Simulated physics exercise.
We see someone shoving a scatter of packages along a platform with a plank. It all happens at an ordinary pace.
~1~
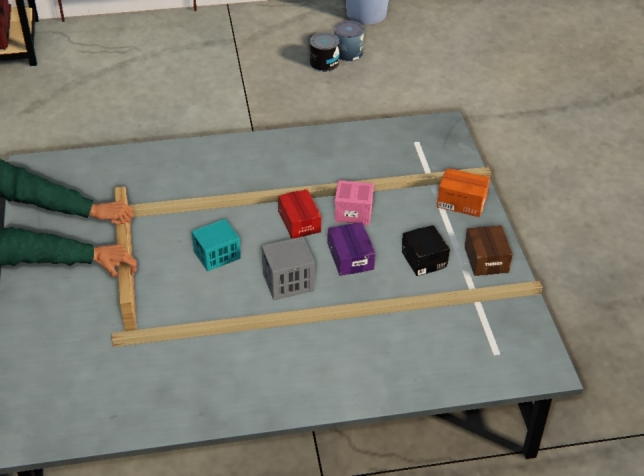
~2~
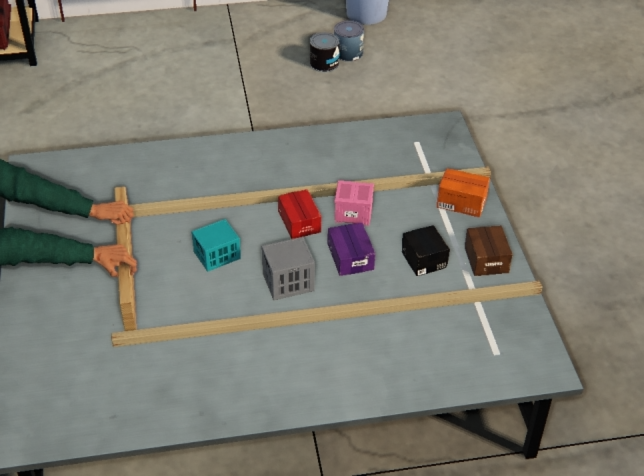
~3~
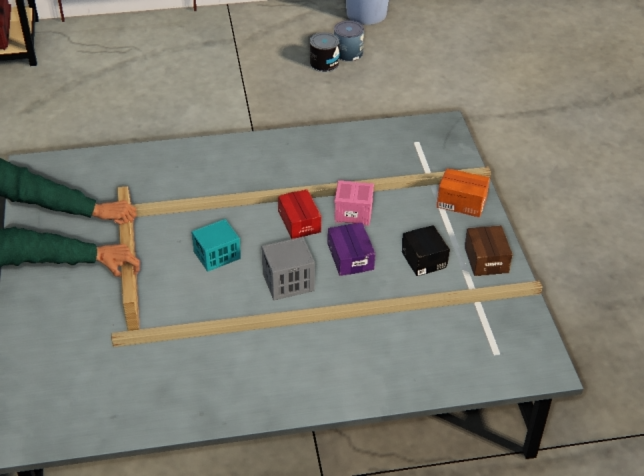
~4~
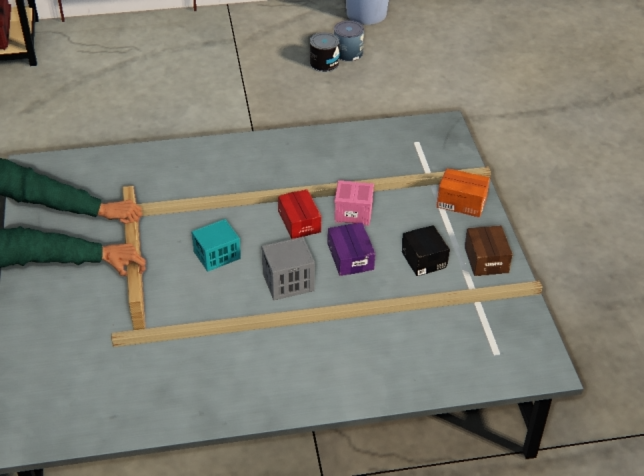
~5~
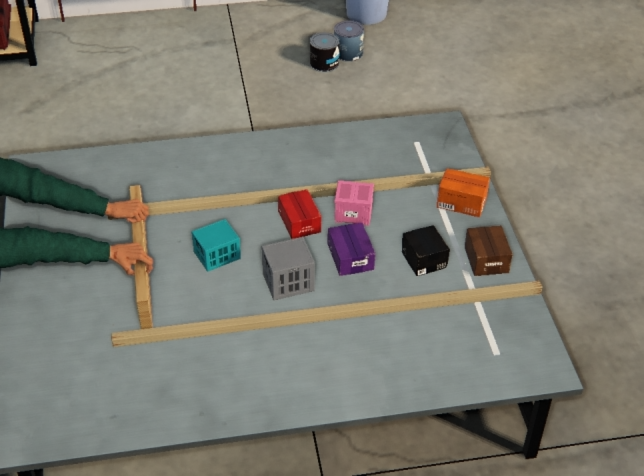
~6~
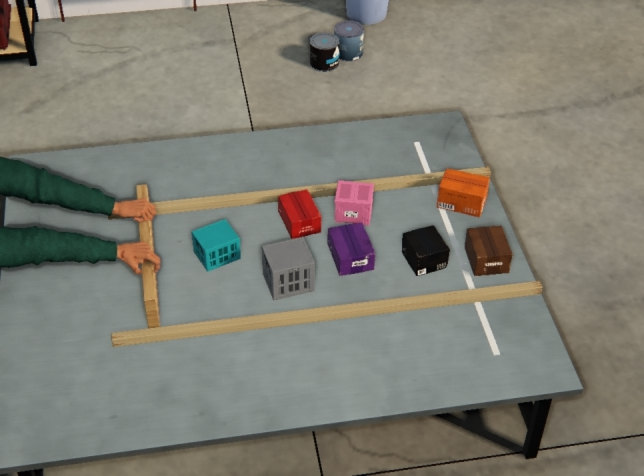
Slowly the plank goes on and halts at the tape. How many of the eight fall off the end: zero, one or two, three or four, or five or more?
The number that fall off is three or four.
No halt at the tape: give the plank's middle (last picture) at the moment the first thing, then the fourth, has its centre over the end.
Near (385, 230) and (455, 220).
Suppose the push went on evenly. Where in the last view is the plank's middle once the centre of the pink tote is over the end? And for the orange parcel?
About (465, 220), and (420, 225) for the other.
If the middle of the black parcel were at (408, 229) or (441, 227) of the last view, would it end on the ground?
In turn it goes over; comes down.
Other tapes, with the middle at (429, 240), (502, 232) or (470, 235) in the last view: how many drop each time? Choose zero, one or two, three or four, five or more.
Taking them in turn, three to four; five or more; 5 or more.
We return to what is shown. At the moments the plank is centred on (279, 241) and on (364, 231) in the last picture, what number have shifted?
The counts are 2 and 7.
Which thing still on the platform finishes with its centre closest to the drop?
The purple parcel.
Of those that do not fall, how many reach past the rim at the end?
It comes to 2.
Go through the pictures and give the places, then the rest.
The first frame shows brown box (488, 251); orange parcel (463, 192); black parcel (425, 250); plank (125, 258); tape (453, 237).
The second frame shows orange parcel (463, 192); pink tote (354, 203).
The third frame shows black parcel (425, 250); plank (128, 258).
The fourth frame shows brown box (488, 251); grey crate (288, 269).
The fifth frame shows orange parcel (463, 192); purple parcel (351, 249).
The sixth frame shows brown box (488, 251); orange parcel (463, 192); black parcel (425, 250); plank (148, 256); tape (453, 237).
Soon after, none off yet; brown box at rest near (488, 251); orange parcel at rest near (463, 192); black parcel at rest near (425, 250).
By the end, the number that fall off is three or four; fallen, black parcel, orange parcel and brown box.
